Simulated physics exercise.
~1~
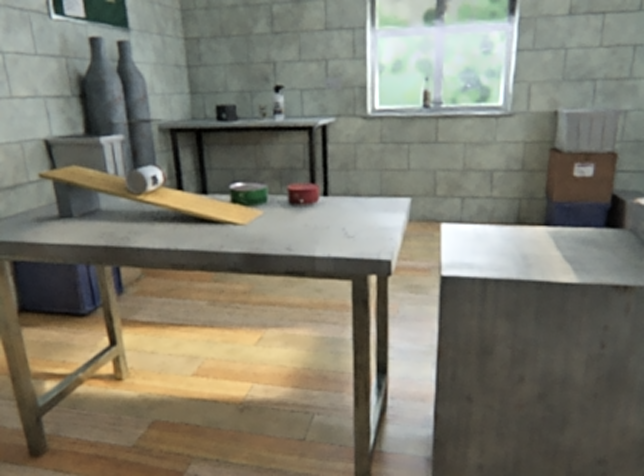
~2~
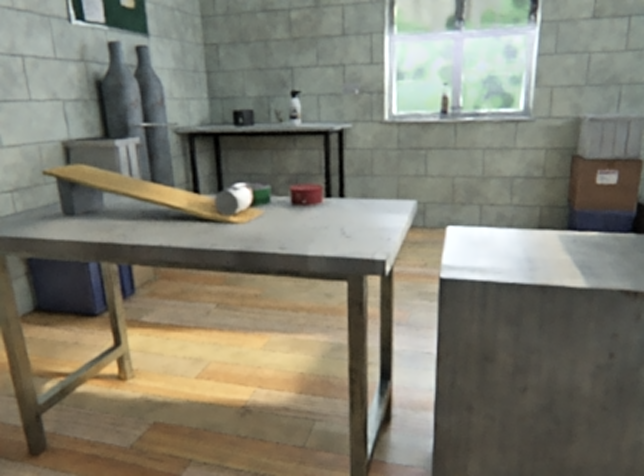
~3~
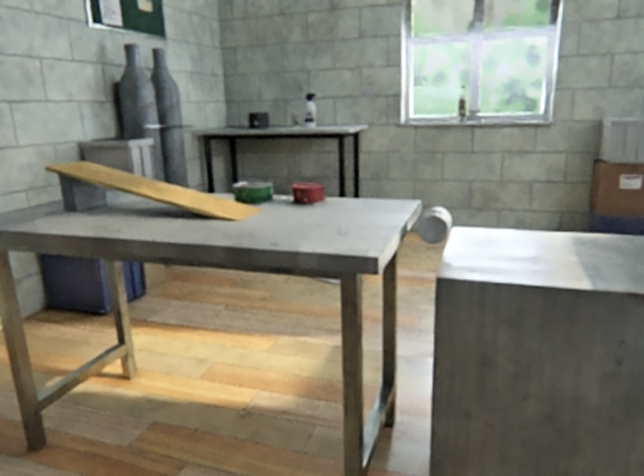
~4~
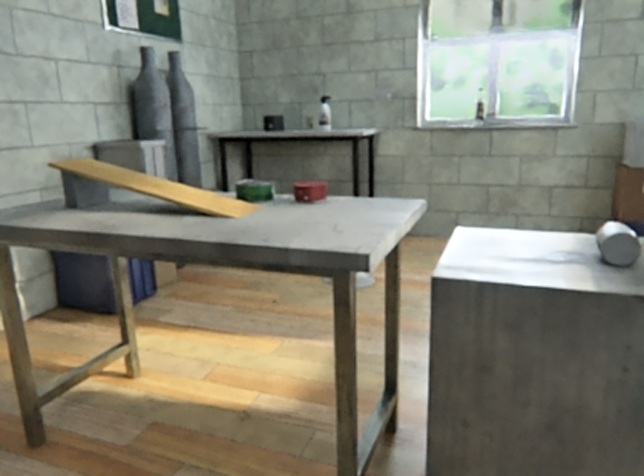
A white jar rolled down a wooden ramp on a gray table, passed the green and red tubs, and shot off the right edge, crossing the gap and ending up on its side atop the lower block while the tubs stayed put.
